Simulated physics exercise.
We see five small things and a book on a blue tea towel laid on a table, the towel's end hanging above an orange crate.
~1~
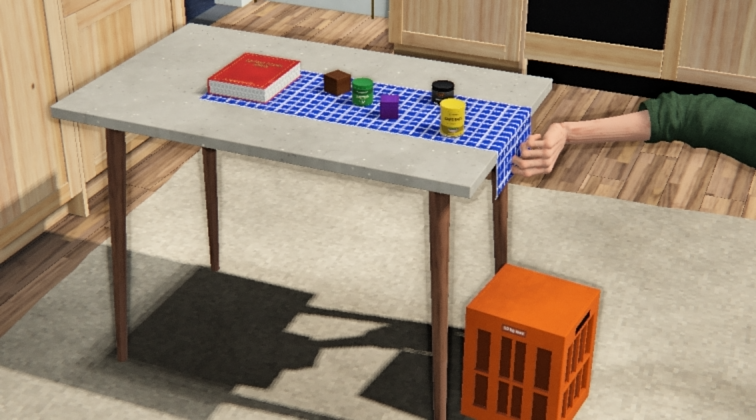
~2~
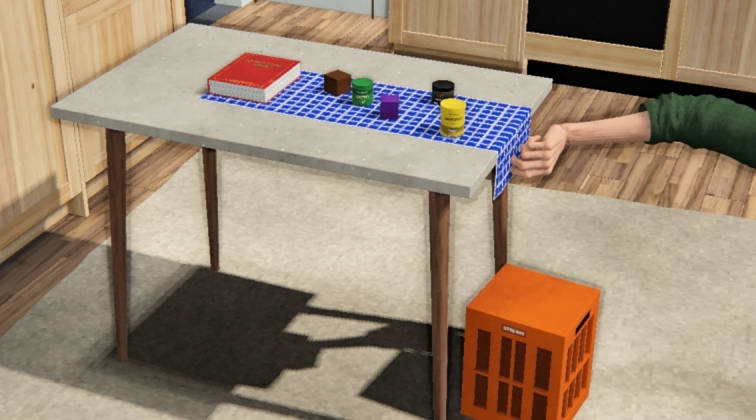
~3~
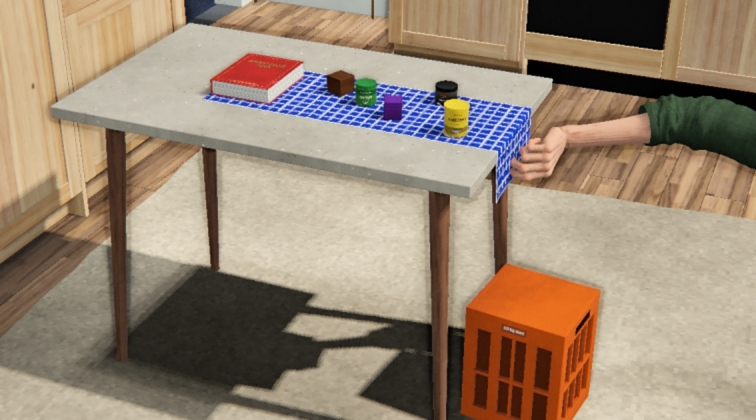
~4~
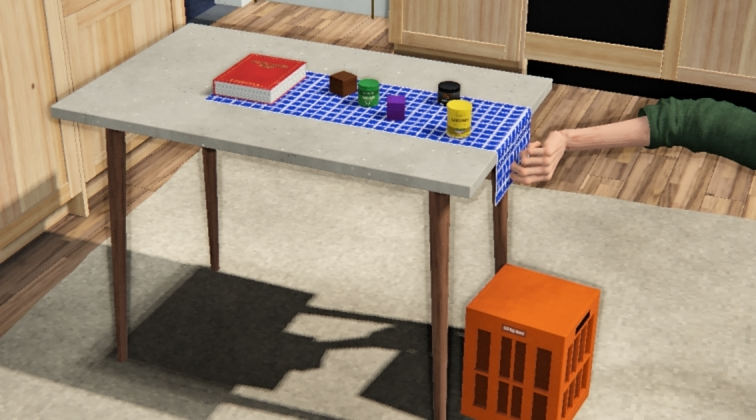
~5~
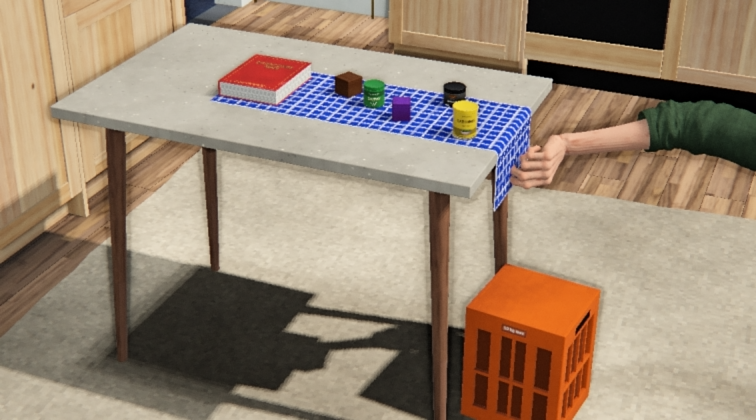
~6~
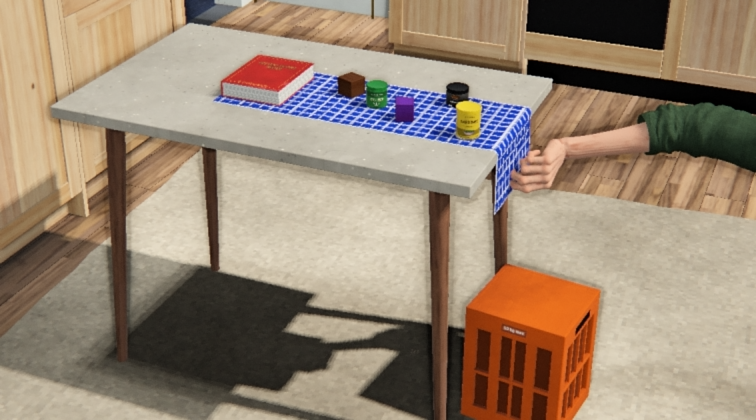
At the start, a red book and five small items, including yellow, black and green pots, rest on a blue checked cloth on a table beside an orange crate. A hand gripping the cloth's hanging end then draws it slightly down, and the book and items shift a little to the right with it.
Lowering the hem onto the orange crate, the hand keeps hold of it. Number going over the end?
Three.
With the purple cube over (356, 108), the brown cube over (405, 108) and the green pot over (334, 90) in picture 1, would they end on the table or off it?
Purple cube: Stays. Brown cube: Goes. Green pot: Stays.
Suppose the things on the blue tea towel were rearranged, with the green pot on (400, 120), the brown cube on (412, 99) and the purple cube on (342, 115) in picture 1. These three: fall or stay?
Result - green pot down, brown cube down, purple cube still up.
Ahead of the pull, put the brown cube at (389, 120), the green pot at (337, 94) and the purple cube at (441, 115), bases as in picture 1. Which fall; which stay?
In the end the brown cube gets dislodged, while the green pot rides it out and the purple cube gets dislodged.
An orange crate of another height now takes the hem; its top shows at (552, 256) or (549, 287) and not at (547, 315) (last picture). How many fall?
Then 1 and 2.
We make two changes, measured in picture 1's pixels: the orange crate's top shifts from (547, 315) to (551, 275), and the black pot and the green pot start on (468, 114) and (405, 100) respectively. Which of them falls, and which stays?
Black pot is gone, green pot stays.
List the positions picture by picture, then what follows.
In the first frame, hem (495, 200); yellow can (453, 104); black pot (443, 84); purple cube (390, 98); green pot (363, 82); brown cube (337, 74); top of the crate (547, 315).
In the second frame, hem (493, 200); yellow can (453, 104).
In the third frame, hem (496, 204); black pot (447, 85).
In the fourth frame, hem (495, 206); purple cube (396, 99); top of the crate (547, 315).
In the fifth frame, hem (494, 212); green pot (374, 83).
In the sixth frame, hem (494, 214); yellow can (469, 106); black pot (458, 86); purple cube (405, 100); green pot (377, 84); brown cube (351, 77).
Soon after, hem near (510, 257); yellow can and black pot gone.
Then, hem on the crate; yellow can, black pot and purple cube gone.
At rest, hem on the crate; yellow can, black pot and purple cube gone. It carries off three.
